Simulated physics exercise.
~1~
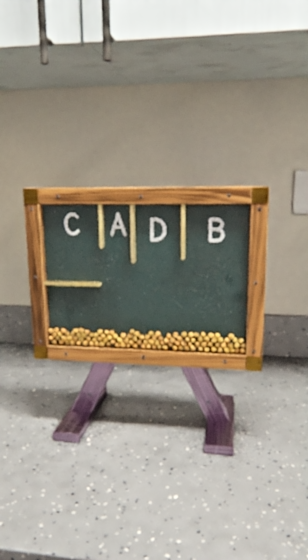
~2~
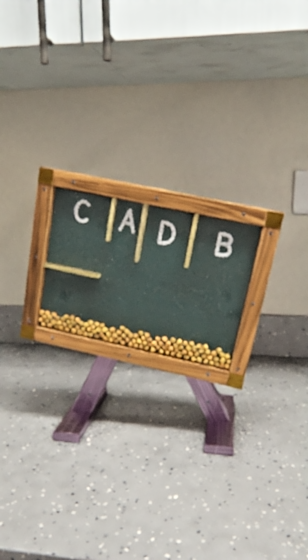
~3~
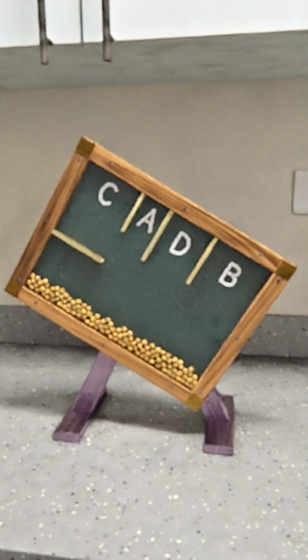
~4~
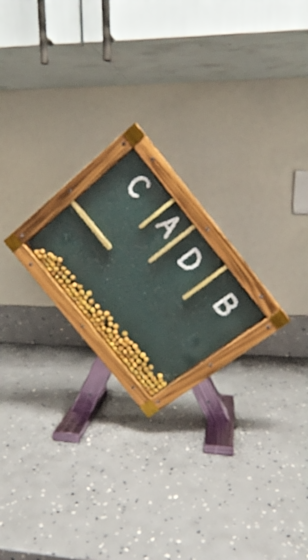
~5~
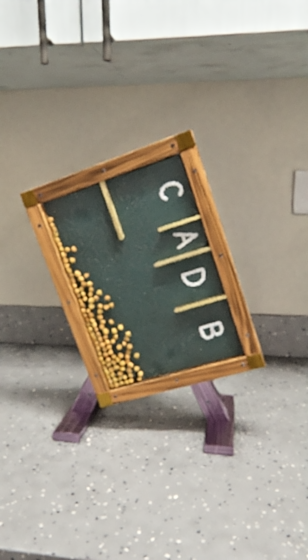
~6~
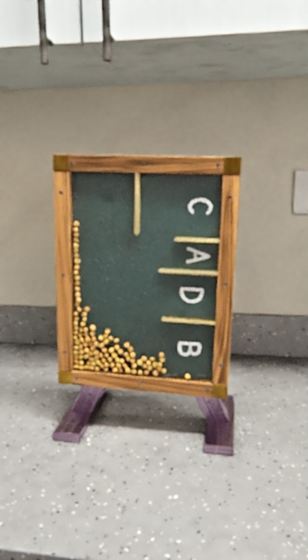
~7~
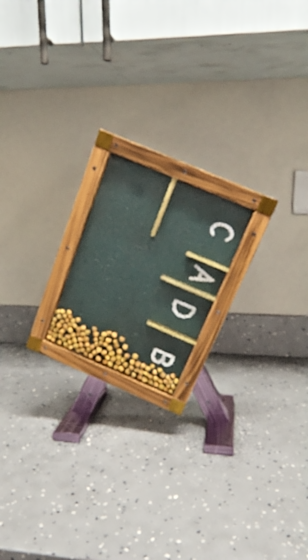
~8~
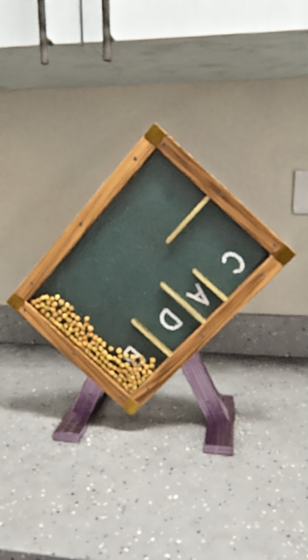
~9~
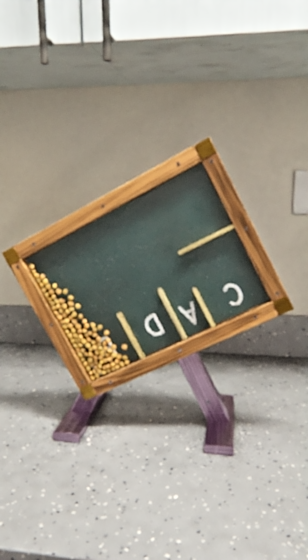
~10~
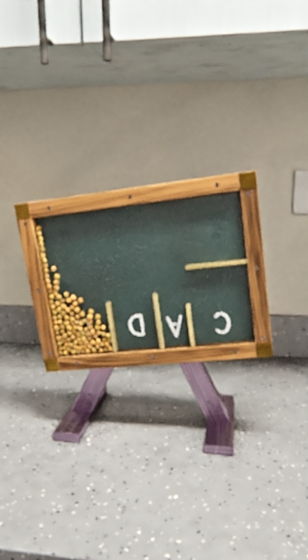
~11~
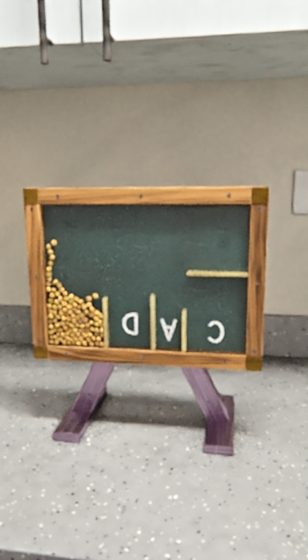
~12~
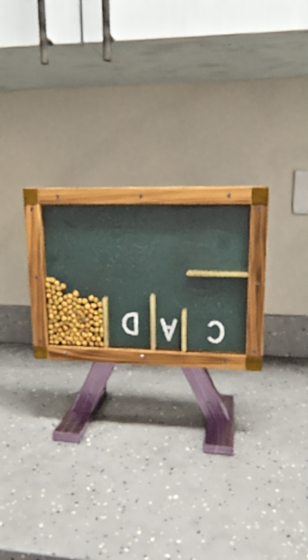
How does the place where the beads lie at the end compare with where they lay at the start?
At the start the beads were spread in a low layer along the whole bottom of the case. At the end they were heaped together in the pocket at the lower left, over the letter B.
